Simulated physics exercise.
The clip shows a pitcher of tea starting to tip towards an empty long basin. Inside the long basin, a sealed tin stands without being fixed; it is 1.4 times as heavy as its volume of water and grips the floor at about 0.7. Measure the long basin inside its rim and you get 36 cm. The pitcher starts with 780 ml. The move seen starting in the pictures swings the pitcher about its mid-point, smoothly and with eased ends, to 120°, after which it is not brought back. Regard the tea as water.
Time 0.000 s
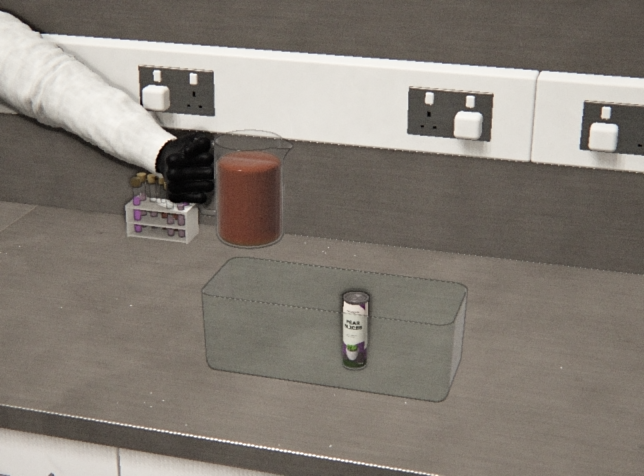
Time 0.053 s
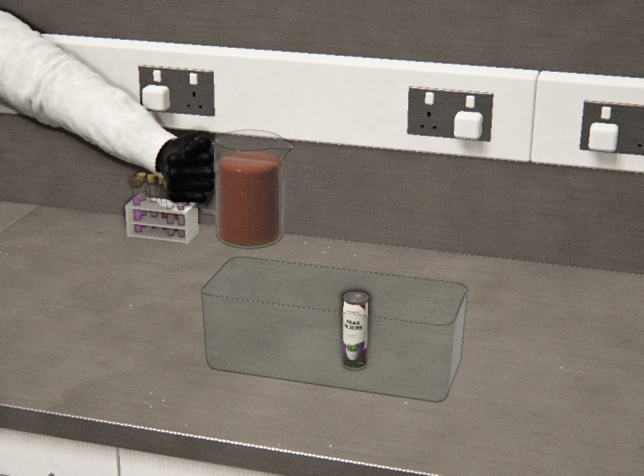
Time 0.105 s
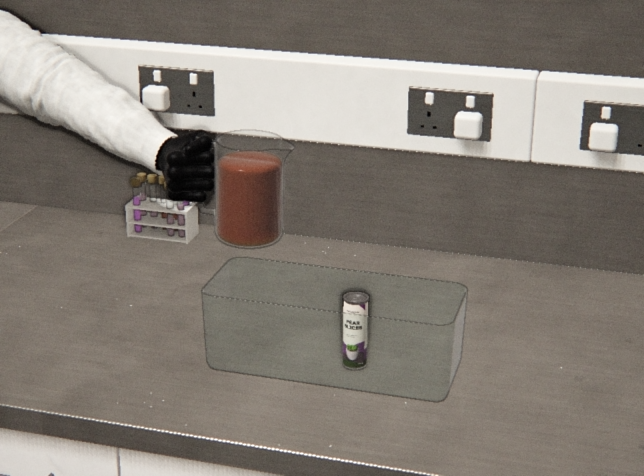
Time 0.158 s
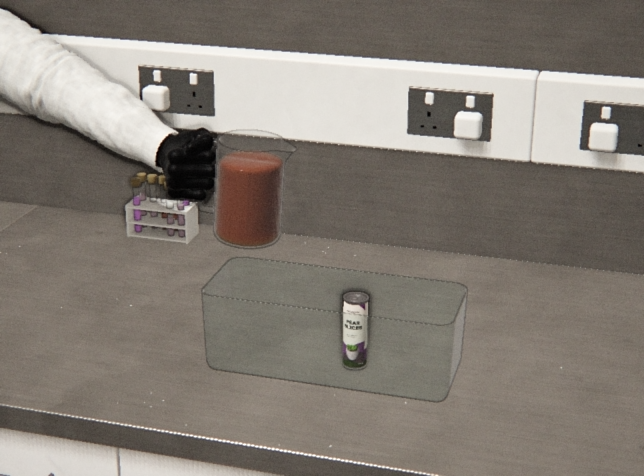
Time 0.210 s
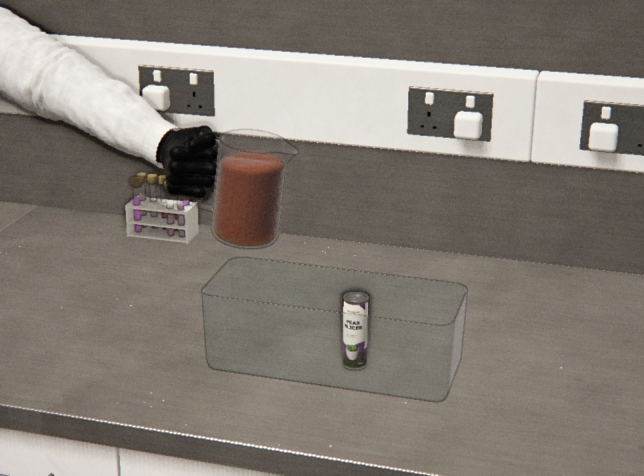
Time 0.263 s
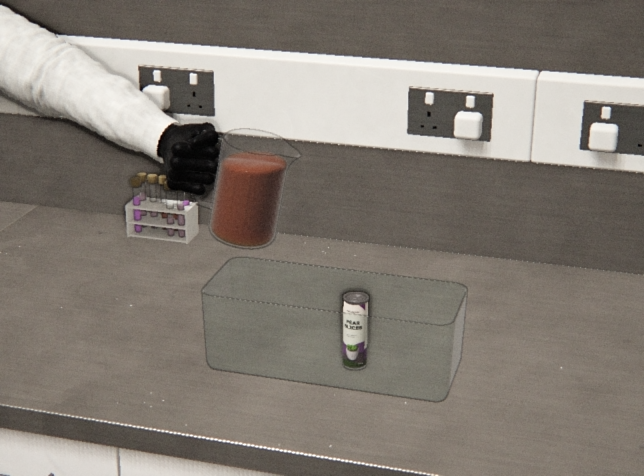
On a grey worktop, a black-gloved hand slightly tilts a pitcher of reddish-brown liquid rightward.
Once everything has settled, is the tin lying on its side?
Yes, it fails to stay erect.
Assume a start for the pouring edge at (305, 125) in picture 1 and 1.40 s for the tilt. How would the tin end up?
Then it stays up.
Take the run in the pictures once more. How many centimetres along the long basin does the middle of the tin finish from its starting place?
7.5 cm.
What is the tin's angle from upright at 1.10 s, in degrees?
Measured tilt, approx.: 0 degrees.
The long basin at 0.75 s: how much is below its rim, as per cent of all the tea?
Roughly 2 per cent.
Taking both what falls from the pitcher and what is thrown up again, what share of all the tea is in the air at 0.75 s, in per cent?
Near 10 per cent at that moment.
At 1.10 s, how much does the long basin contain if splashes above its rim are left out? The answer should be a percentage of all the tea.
52 %, more or less.
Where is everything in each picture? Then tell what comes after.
It leans 0°; its right rim is at (294, 146); the tea meets the walls at (220, 156) and (281, 162); the long basin's rim runs from (216, 275) to (461, 306); the tin's top is at (356, 301), in the first frame.
It leans 0°; its right rim is at (294, 146); the tea meets the walls at (221, 156) and (282, 162), in the second frame.
It leans 2°; its right rim is at (295, 147); the tea meets the walls at (221, 156) and (282, 163), in the third frame.
It leans 4°; its right rim is at (297, 149); the tea meets the walls at (222, 155) and (284, 163), in the fourth frame.
It leans 7°; its right rim is at (299, 152); the tea meets the walls at (223, 156) and (286, 164), in the fifth frame.
It leans 10°; its right rim is at (302, 155); the tea meets the walls at (225, 156) and (287, 164), in the sixth frame.
After 0.75 s the tilt is 68° and 89 per cent is still to pour; the tin stands where it began.
After 1.10 s the tilt is 109° and 30 per cent is still to pour; the tin stands where it began.
After 1.48 s the tilt is 120° and 0 per cent is still to pour; the tin lies on its side.
After 1.88 s the tilt is 120° and 0 per cent is still to pour; the tin lies on its side.
In the end the tin lies on its side.
